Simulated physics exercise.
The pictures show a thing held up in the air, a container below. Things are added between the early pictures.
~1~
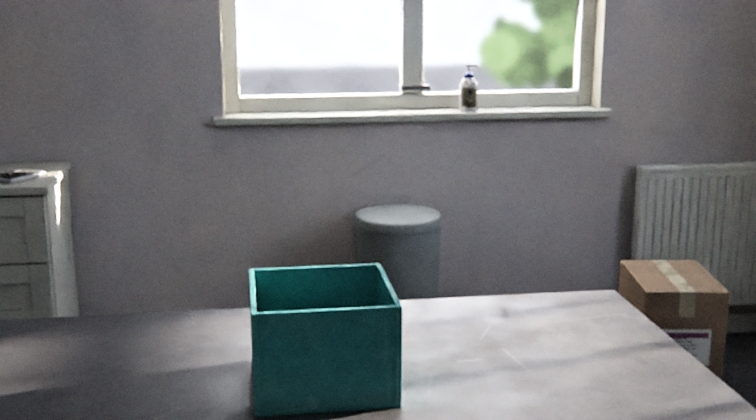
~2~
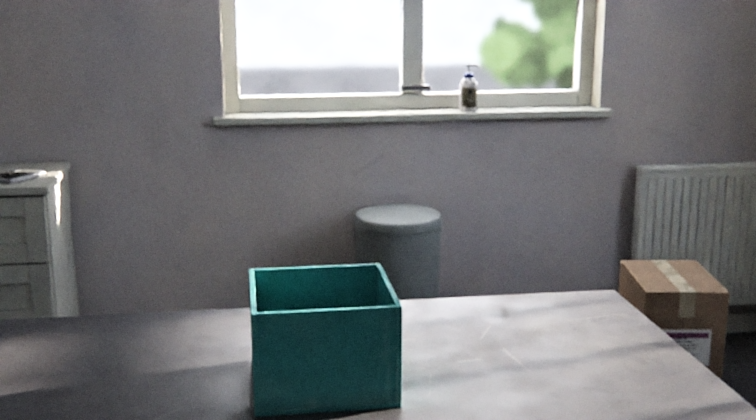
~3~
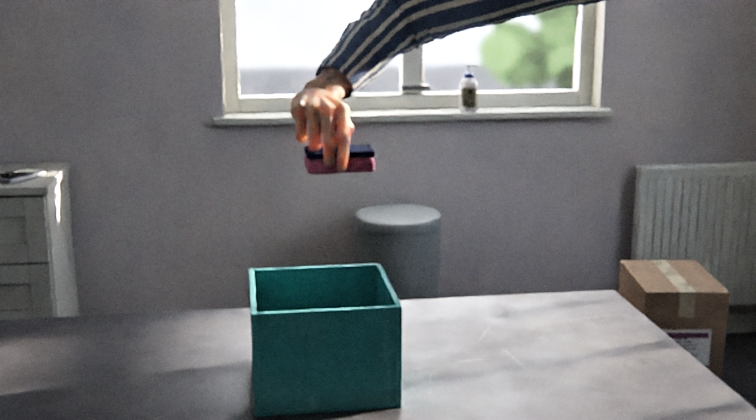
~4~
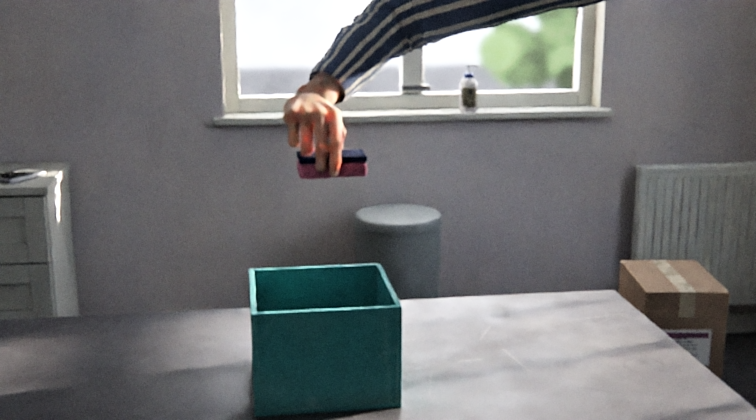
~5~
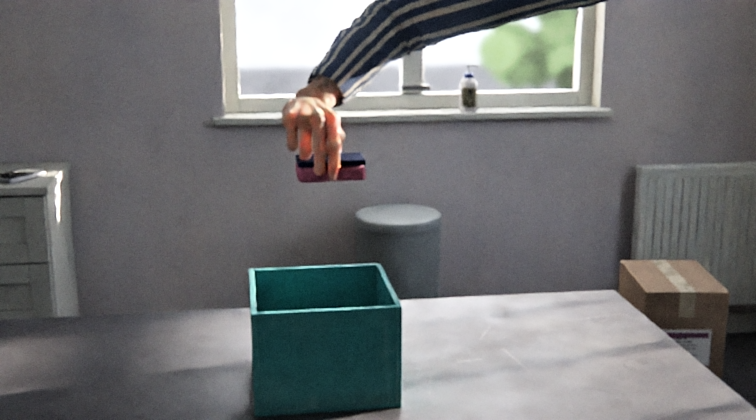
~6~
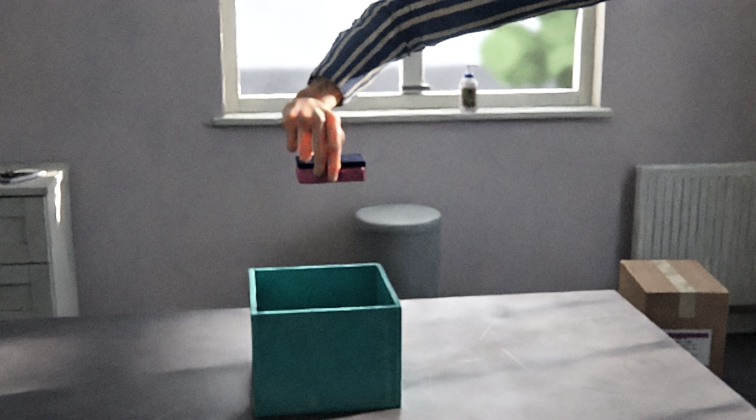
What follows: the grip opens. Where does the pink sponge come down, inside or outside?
As it turns out, the pink sponge is caught.
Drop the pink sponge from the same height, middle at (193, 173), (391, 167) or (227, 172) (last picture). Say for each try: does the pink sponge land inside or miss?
In turn it is not caught; falls beside it; misses.
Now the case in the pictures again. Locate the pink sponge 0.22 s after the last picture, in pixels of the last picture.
Near (332, 269).
Then, 0.22 s on from there, pink sponge on its way down near (332, 269).
In the end, the pink sponge drops into the container, near (333, 367).
